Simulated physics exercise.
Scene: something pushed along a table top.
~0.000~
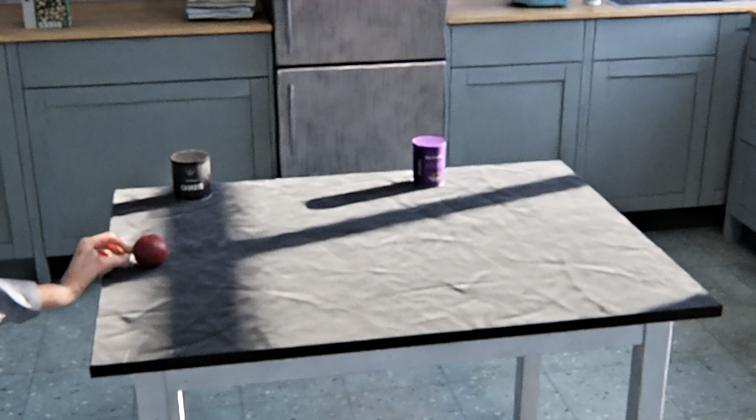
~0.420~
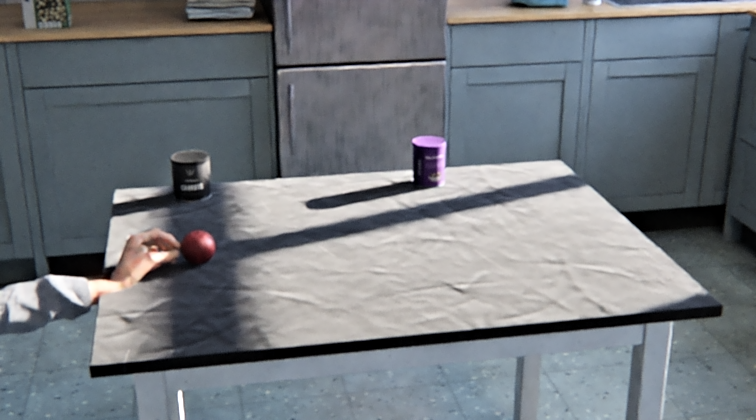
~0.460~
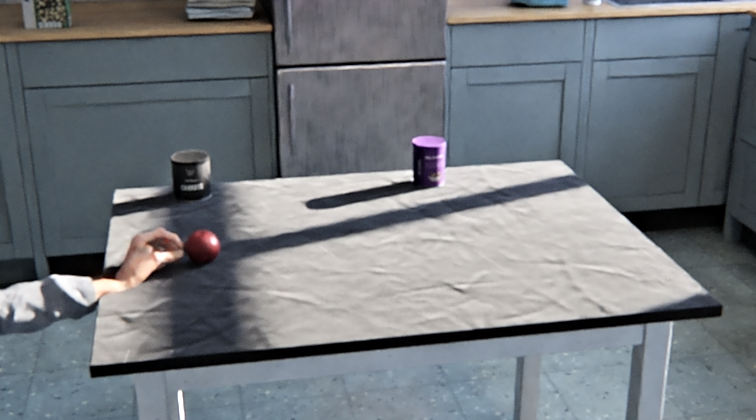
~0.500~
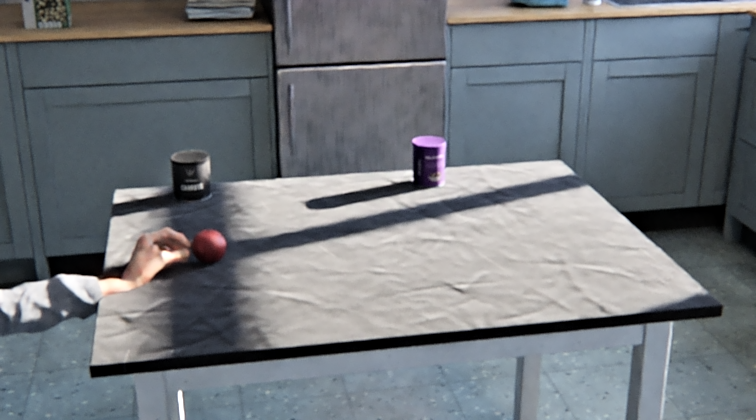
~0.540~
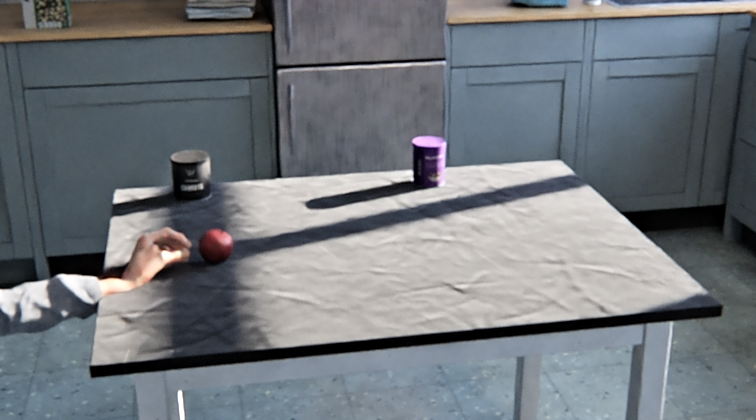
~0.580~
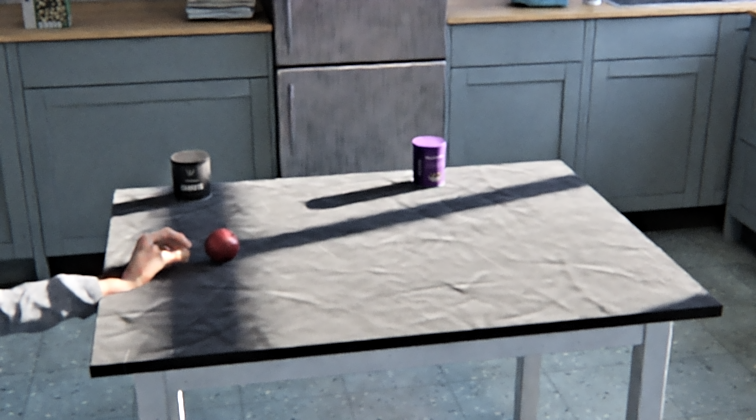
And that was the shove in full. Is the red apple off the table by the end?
No, it finishes on the table.
After 0.68 s, red apple shifted about its own width near (235, 245).
After 0.78 s, red apple shifted about its own width near (245, 244).
After 0.88 s, red apple shifted about its own width near (251, 243).
In the end (1.3 s), moved from the start, red apple. At the end, from the last picture's camera, red apple near (253, 243).
